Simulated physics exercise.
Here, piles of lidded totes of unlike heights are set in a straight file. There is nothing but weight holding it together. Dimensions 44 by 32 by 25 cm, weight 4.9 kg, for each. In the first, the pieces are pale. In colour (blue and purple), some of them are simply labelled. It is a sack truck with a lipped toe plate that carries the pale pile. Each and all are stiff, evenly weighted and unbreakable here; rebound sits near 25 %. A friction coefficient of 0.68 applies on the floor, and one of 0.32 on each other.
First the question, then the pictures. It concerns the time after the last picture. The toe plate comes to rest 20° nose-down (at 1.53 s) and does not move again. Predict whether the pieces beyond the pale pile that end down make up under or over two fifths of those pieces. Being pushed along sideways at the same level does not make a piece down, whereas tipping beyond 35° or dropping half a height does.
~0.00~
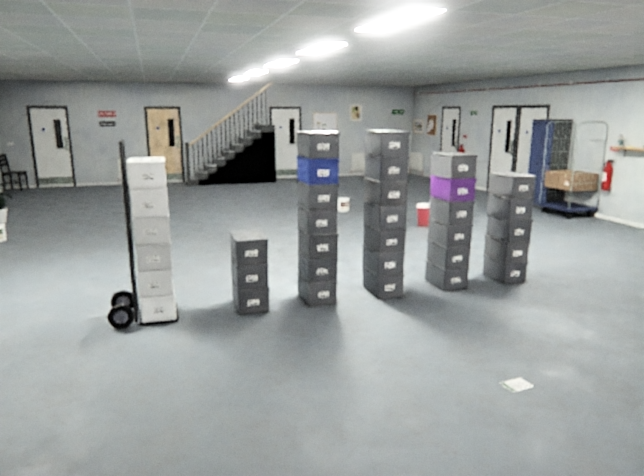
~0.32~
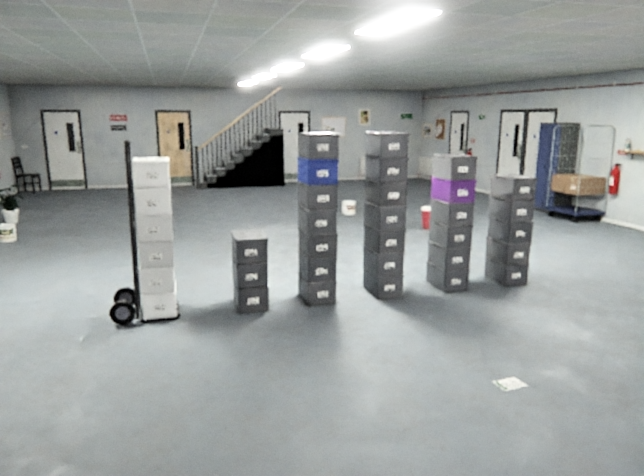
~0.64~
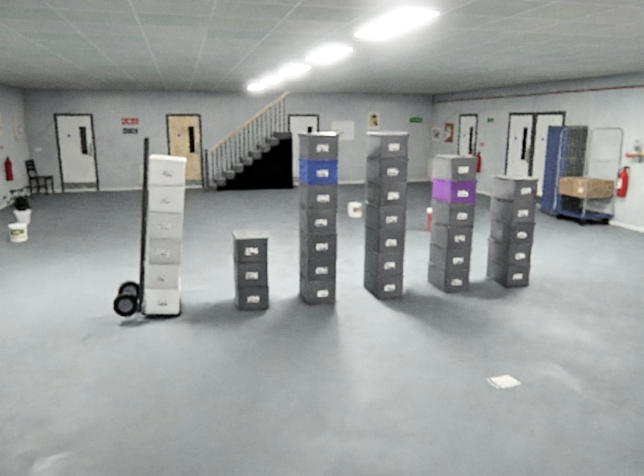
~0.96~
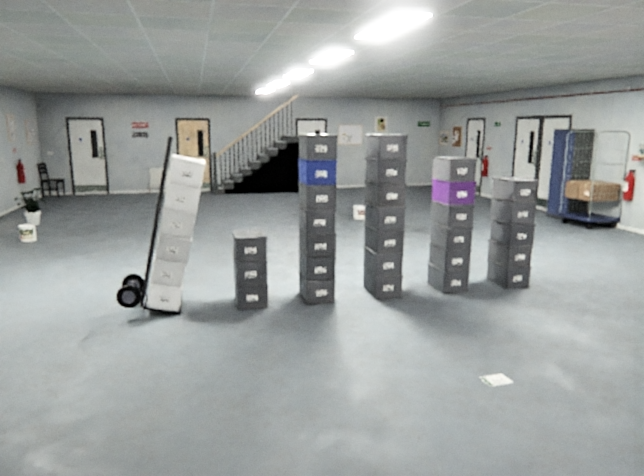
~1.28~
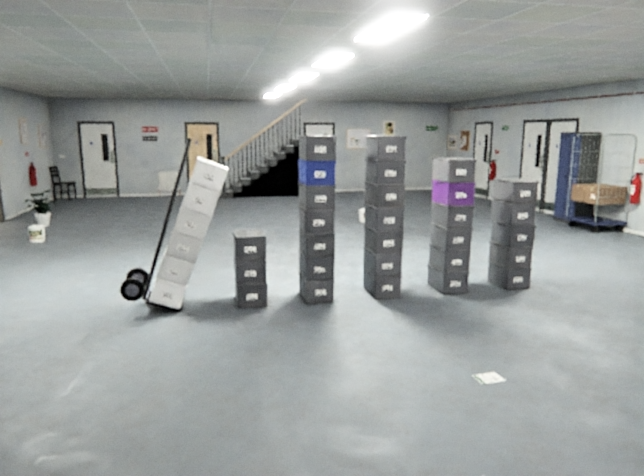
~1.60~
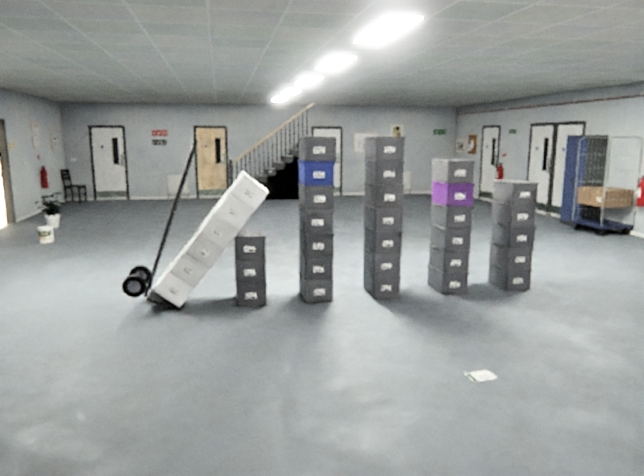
Prediction: Under two fifths.
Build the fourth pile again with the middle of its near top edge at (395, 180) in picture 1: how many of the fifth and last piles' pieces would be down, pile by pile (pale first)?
Fifth 0, last 0.
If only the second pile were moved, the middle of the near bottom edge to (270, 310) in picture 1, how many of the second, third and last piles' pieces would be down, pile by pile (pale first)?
Second 0, third 0, last 0 down.
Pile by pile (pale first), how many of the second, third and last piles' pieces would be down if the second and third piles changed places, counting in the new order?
Down tally in the new order: Second = 7, third = 0, last = 5.
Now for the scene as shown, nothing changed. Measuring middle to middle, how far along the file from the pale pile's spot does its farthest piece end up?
130 cm.
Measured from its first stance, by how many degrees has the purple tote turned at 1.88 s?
I'd put it at roughly 0 degrees away from its starting angle.
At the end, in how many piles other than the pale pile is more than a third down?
The answer is 0.
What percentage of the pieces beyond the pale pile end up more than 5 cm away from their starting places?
Moved: 10 per cent.
After 1.70 s, 6 of the pale pile down; none of the 28 other totes down, 1 disturbed.
After 1.88 s, 6 of the pale pile down; none of the 28 other totes down, 3 disturbed.
At rest (2.6 s), 6 of the pale pile down; none of the 28 other totes down, 6 disturbed; blue tote shifted 21 mm; purple tote unmoved. That is 0 per cent. As the last picture would show them, middles, blue tote near (318, 172), purple tote near (452, 193).
